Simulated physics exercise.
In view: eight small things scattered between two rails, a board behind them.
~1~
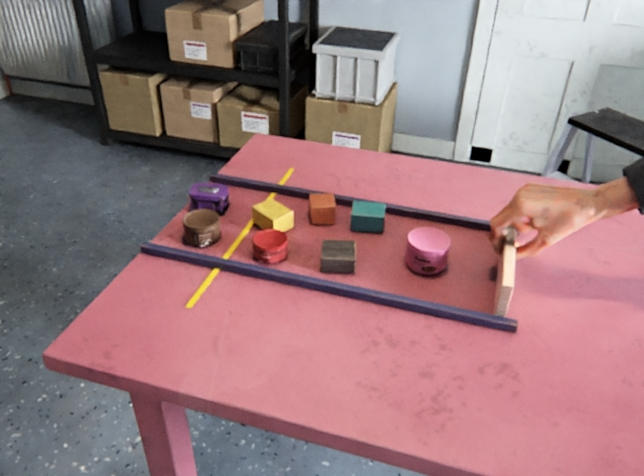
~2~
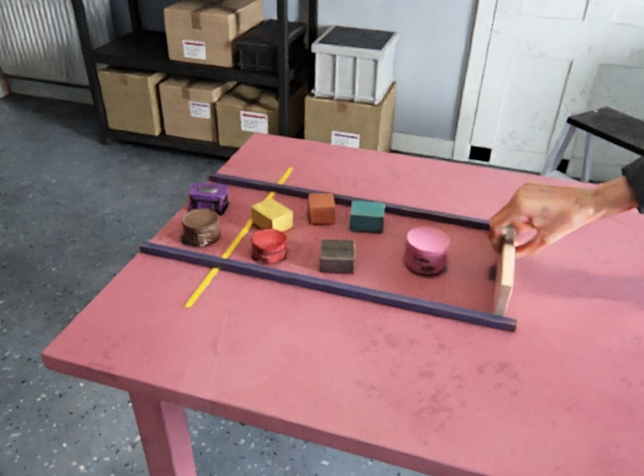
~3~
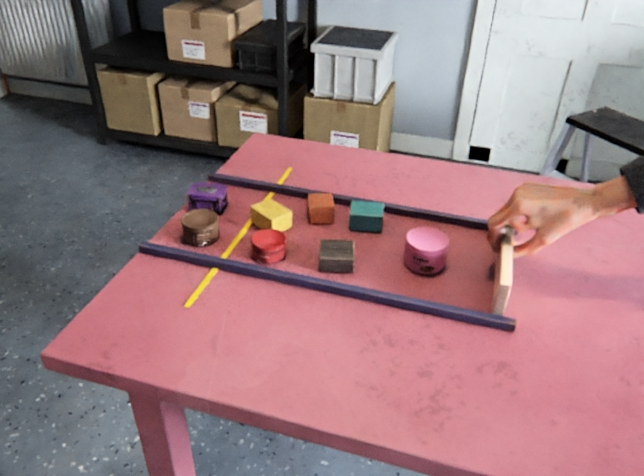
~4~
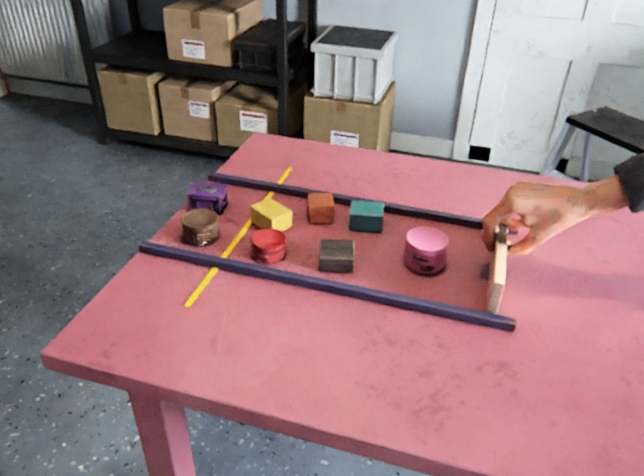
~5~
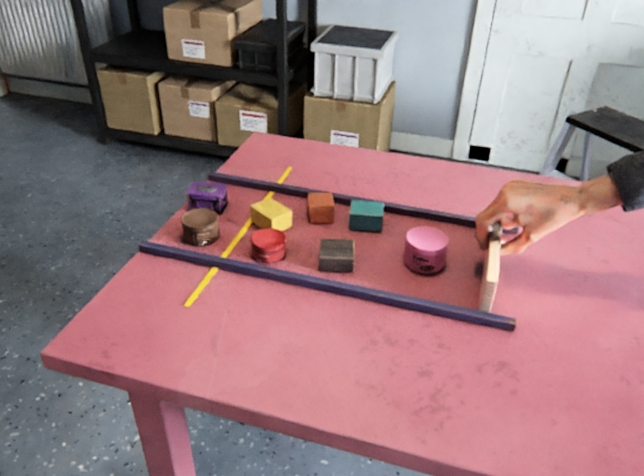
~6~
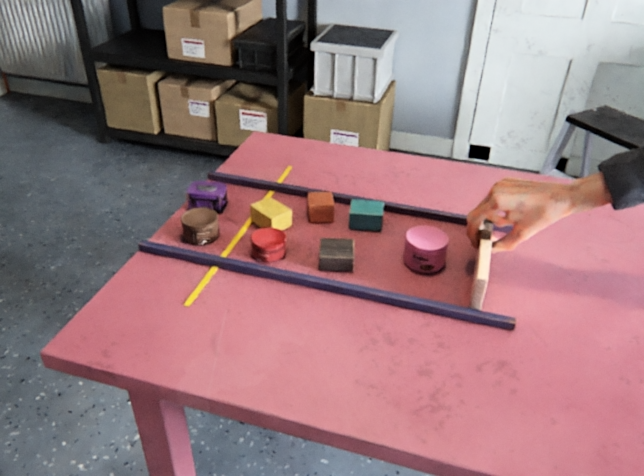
In a workshop with a speckled floor and boxes on black shelving, a pink table is seen from above at an angle. Between two dark rails sit purple, brown, yellow and red items near a yellow strip at left, orange, turquoise and black blocks mid-table, and a pink tub at right. A hand slides an upright board slightly left between the rails, while the items and view stay practically still.
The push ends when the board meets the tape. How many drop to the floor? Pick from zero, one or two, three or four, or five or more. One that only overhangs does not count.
Outcome: The number that fall off is one or two.
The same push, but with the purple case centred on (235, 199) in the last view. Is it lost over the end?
It stays on.
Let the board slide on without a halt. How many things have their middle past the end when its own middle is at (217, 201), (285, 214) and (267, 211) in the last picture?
Past the end: 5, 0 and 0.
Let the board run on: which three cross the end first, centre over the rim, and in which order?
In order: The purple case, then the brown tub, then the yellow block.
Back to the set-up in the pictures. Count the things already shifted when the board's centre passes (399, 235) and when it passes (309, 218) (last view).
The counts are 1 and 6.
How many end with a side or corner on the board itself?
That makes 3.
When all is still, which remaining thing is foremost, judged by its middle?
That is the brown tub.
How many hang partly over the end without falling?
Overhanging: 1.
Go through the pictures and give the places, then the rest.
In the first frame, purple case (210, 199); brown tub (202, 228); yellow block (273, 217); board (506, 257); tape (250, 225).
In the second frame, brown tub (201, 228); black block (338, 256).
In the third frame, yellow block (271, 217); turquoise block (366, 216).
In the fourth frame, purple case (208, 198); board (498, 255).
In the fifth frame, brown tub (201, 227); red tub (269, 245).
In the sixth frame, purple case (208, 197); brown tub (201, 226); yellow block (271, 215); board (483, 251); tape (248, 223).
Early on, none off yet; purple case at rest near (208, 197); brown tub at rest near (201, 226); yellow block at rest near (271, 215).
A while later, none off yet; purple case at rest near (208, 197); brown tub at rest near (201, 226); yellow block moving near (264, 213).
Finally, the number that fall off is one or two; lost, purple case.
